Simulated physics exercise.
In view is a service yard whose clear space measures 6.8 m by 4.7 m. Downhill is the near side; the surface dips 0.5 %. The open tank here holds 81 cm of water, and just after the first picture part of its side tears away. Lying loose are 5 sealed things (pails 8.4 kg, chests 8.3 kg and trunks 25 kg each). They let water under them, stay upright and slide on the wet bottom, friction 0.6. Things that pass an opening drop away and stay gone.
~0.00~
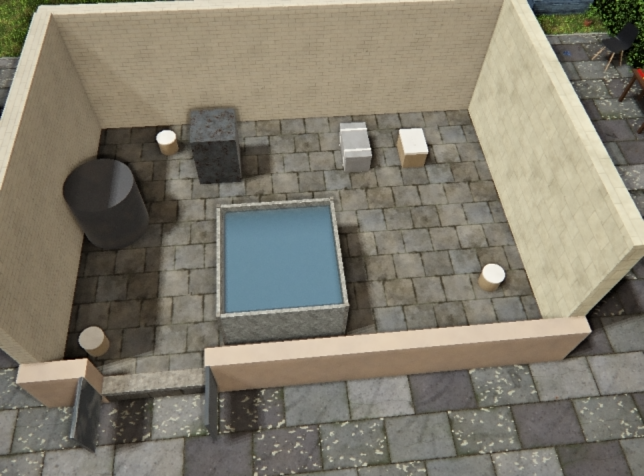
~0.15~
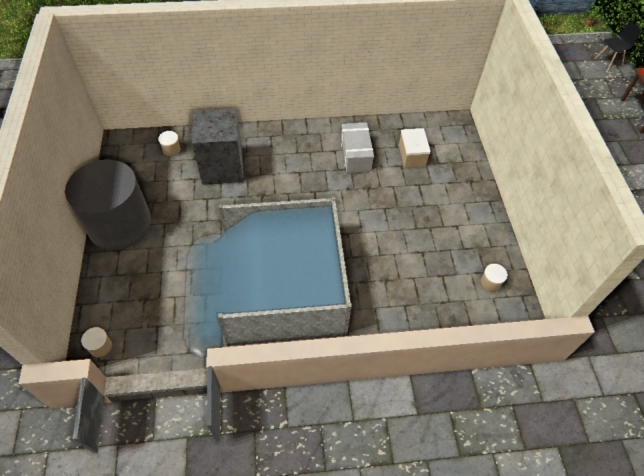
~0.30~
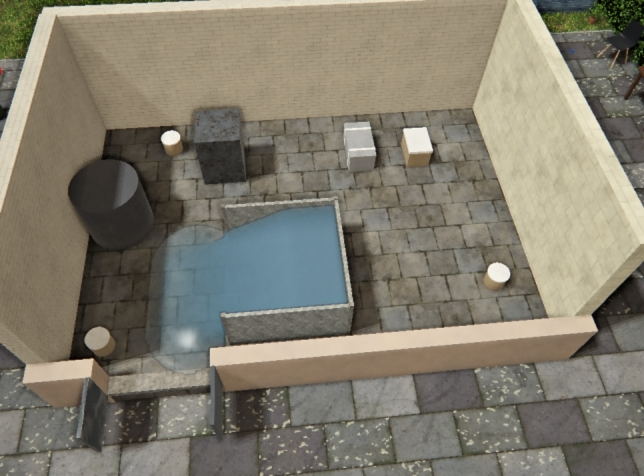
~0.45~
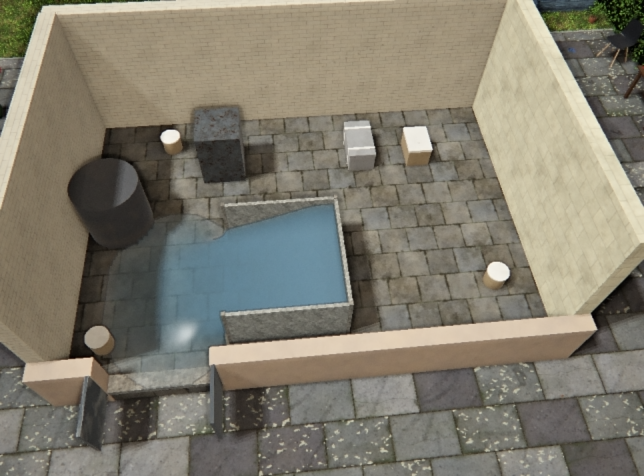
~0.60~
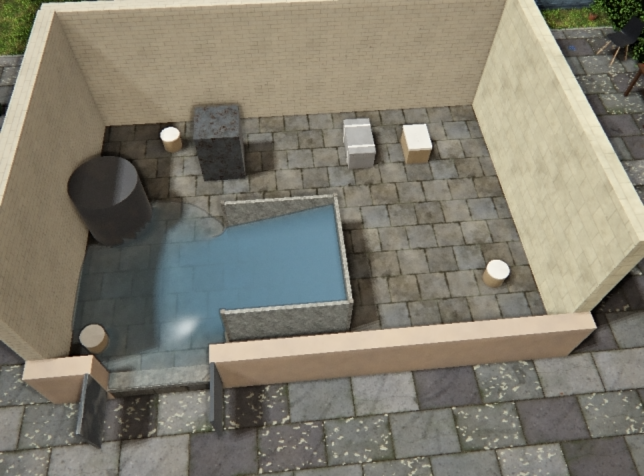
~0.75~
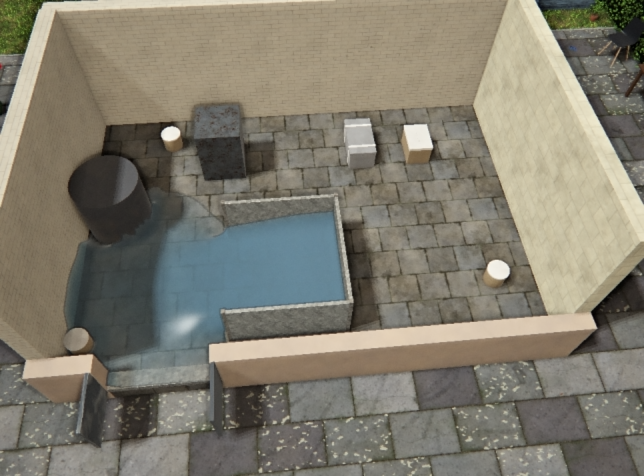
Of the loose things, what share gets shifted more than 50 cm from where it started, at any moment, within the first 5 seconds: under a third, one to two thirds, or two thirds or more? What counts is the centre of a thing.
The count shifted gets to a third without getting to two thirds.
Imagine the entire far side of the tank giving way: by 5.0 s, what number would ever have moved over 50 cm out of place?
Result: 4.
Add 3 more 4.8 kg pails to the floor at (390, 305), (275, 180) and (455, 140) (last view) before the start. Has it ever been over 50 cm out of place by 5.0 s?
The first comes out within the limit, the second beyond the limit, the third within the limit.
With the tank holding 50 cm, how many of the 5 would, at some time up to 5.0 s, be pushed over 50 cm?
In that case the number is 1.
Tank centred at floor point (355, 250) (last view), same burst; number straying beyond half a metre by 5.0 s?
Count: 2.
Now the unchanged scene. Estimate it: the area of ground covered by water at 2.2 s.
Around 11.5 m2 of it.
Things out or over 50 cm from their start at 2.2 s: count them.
Count: 1.
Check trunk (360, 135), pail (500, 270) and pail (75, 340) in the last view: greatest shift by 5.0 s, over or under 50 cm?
Result, in order: Undershooting / undershooting / overshooting.
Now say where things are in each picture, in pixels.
In the first frame, a pail at (91, 338), on the bottom; a chest at (414, 140) rests on the ground; water covers 2.7 m2; 0 of 5 have shifted.
In the second frame, a pail at (94, 338) rests on the ground; a chest at (416, 141) rests on the ground; 3.8 m2 under water; 0 of 5 have shifted.
In the third frame, a pail at (97, 338) rests on the ground; a chest at (418, 139) rests on the ground; water covers 5.3 m2; 0 of 5 have shifted.
In the fourth frame, a pail at (97, 337), on the bottom; a chest at (418, 138) rests on the ground; water covers 7.0 m2; 0 of 5 have shifted.
In the fifth frame, a pail at (92, 335) rests on the ground, 6 cm from its start; a chest at (418, 136), on the bottom; 8.1 m2 under water; 1 of 5 have shifted.
In the sixth frame, a pail at (76, 339), on the bottom, 27 cm from its start; a chest at (418, 136), on the bottom; 8.5 m2 under water; 1 of 5 have shifted.
After 1.1 s 0 of 5 are over 50 cm from their spots; 1 afloat.
After 2.2 s 1 of 5 are over 50 cm from their spots; 0 afloat.
After 3.5 s 1 of 5 are over 50 cm from their spots; 1 afloat.
After 5.0 s 2 of 5 are over 50 cm from their spots, and 2 have been at some point; 0 afloat.
